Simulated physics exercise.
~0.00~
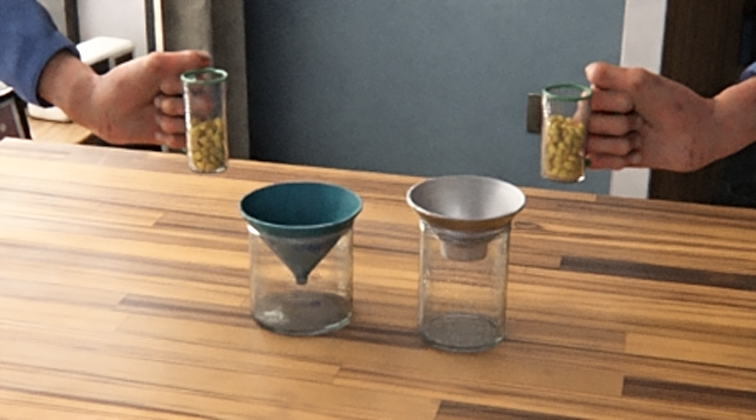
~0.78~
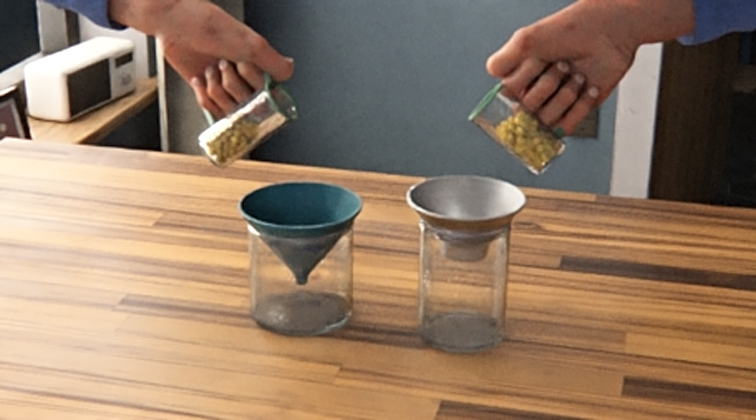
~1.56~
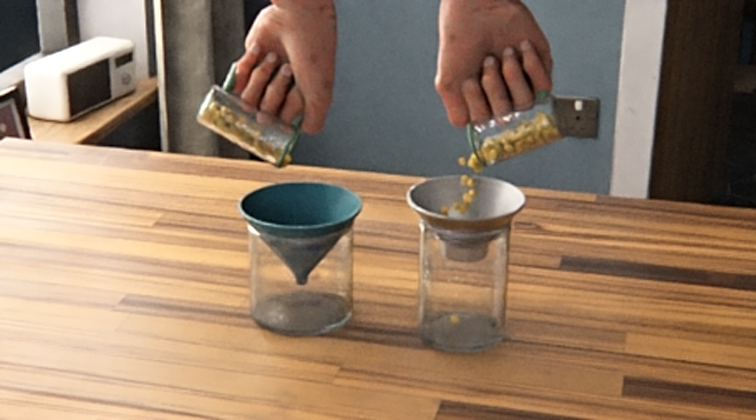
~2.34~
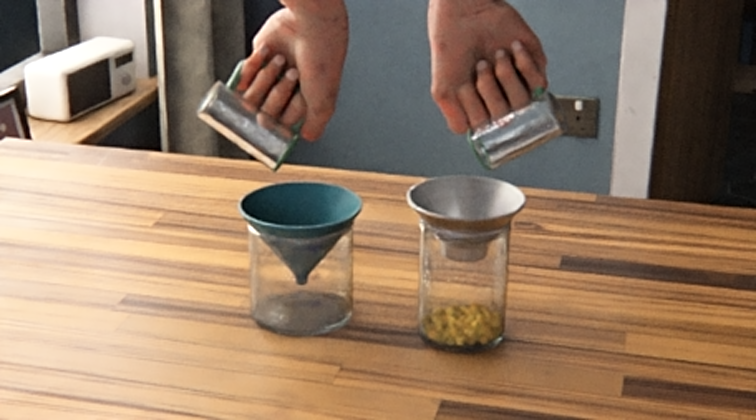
On a wooden table, two hands tip small glasses of yellow pellets over a teal funnel and a grey funnel set in glass jars. Both glasses end up empty, with the pellets lying in the right jar while the left jar stays empty, its load held in the teal funnel.
